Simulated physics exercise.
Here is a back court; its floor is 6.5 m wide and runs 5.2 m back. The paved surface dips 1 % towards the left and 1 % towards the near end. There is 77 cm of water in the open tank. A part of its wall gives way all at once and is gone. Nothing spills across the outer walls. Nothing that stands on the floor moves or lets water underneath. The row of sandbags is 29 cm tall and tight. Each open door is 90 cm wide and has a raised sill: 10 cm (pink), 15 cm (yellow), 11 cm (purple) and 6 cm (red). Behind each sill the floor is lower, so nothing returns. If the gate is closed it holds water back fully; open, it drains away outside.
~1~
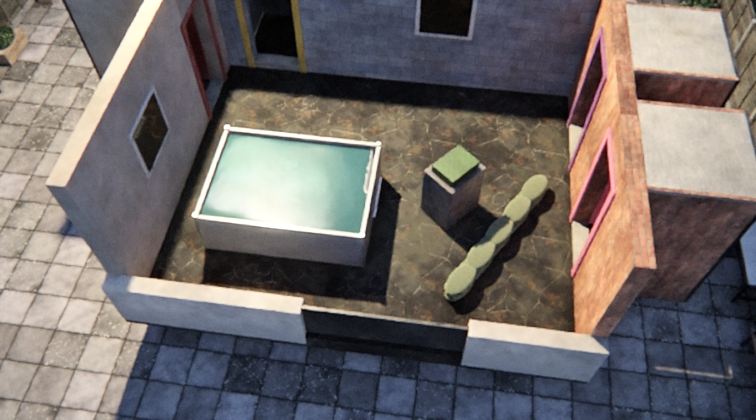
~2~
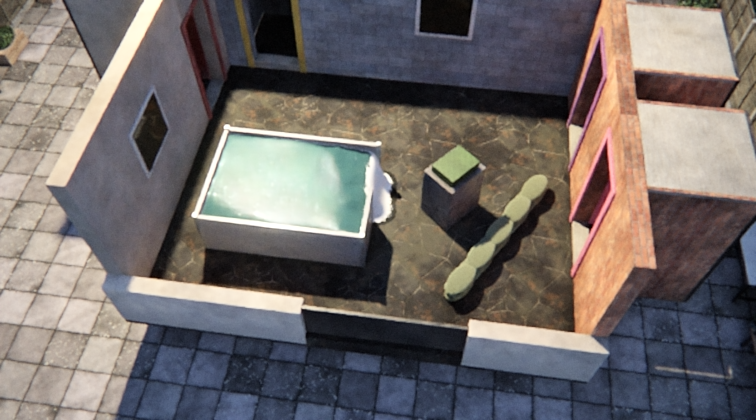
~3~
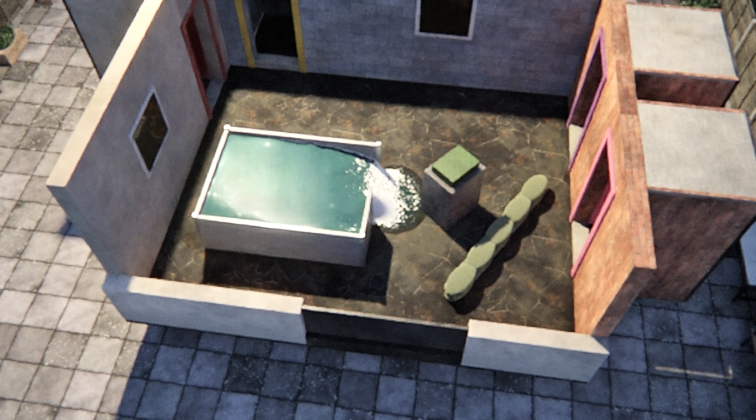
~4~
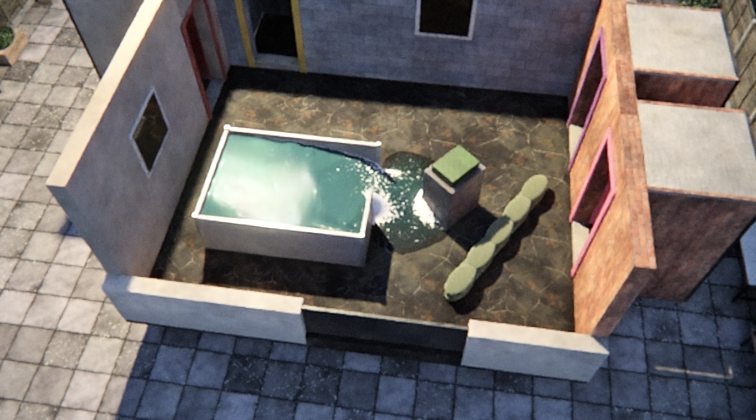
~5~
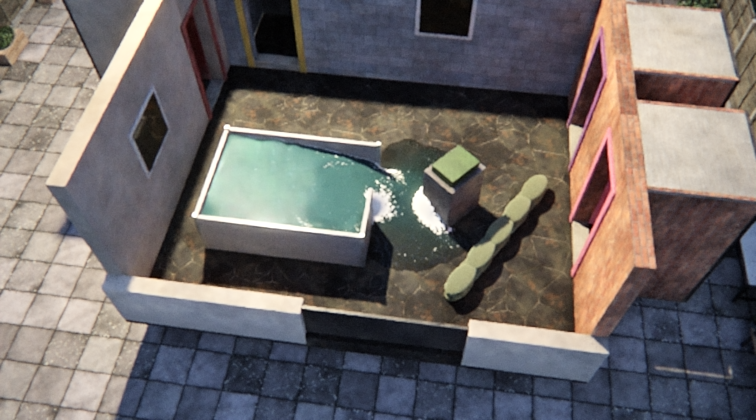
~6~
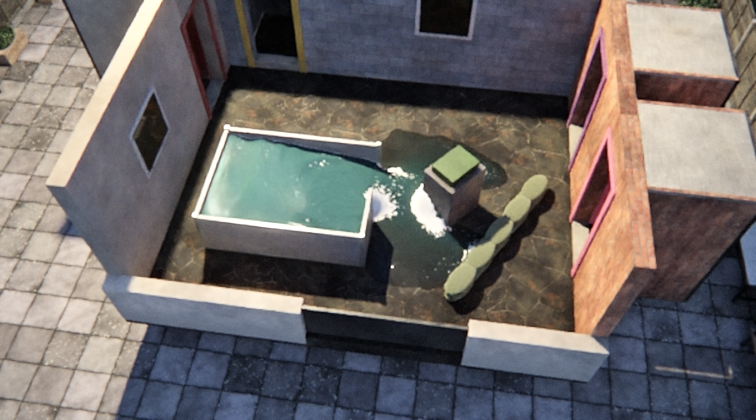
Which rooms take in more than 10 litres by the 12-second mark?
Door by door: At the pink door it does not reach the limit; at the yellow door it does not reach the limit; at the purple door it goes over the limit; at the red door it goes over the limit.
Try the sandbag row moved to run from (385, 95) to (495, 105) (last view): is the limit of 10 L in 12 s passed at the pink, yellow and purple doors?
Against that limit: Pink past it, yellow under, purple over.
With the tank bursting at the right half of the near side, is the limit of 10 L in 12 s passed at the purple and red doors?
Against that limit: Purple not over, red over.
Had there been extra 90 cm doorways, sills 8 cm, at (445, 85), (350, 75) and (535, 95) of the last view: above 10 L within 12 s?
In turn: Over, under, over.
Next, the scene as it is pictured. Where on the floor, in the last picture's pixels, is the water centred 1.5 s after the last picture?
At about (365, 197).
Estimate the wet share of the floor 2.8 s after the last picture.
Near 65 per cent is wet.
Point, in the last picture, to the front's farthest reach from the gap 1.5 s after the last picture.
Around (568, 100).
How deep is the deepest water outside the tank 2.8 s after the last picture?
Roughly 31 cm.
Then, 0.7 s after the last picture water covers 30 % of the floor and is deepest (53 cm) near (418, 203); pink door not reached, yellow door not reached, purple door 5 cm at the sill, 0 L in, red door not reached.
Then, 1.5 s after the last picture water covers 40 % of the floor and is deepest (45 cm) near (418, 203); pink door not reached, yellow door not reached, purple door 16 cm at the sill, 6 L in, red door not reached.
Then, 2.8 s after the last picture water covers 65 % of the floor and is deepest (31 cm) near (418, 203); pink door 2 cm at the sill, 0 L in, yellow door not reached, purple door 18 cm at the sill, 56 L in, red door not reached.
Then, 6.3 s after the last picture water covers 95 % of the floor and is deepest (19 cm) near (418, 203); pink door 4 cm at the sill, 0 L in, yellow door 3 cm at the sill, 0 L in, purple door 12 cm at the sill, 101 L in, red door 11 cm at the sill, 4 L in.
Then, 11.3 s after the last picture water covers 95 % of the floor and is deepest (17 cm) near (142, 300); pink door 8 cm at the sill, 0 L in, yellow door 14 cm at the sill, 0 L in, purple door 5 cm at the sill, 103 L in, red door 14 cm at the sill, 113 L in.
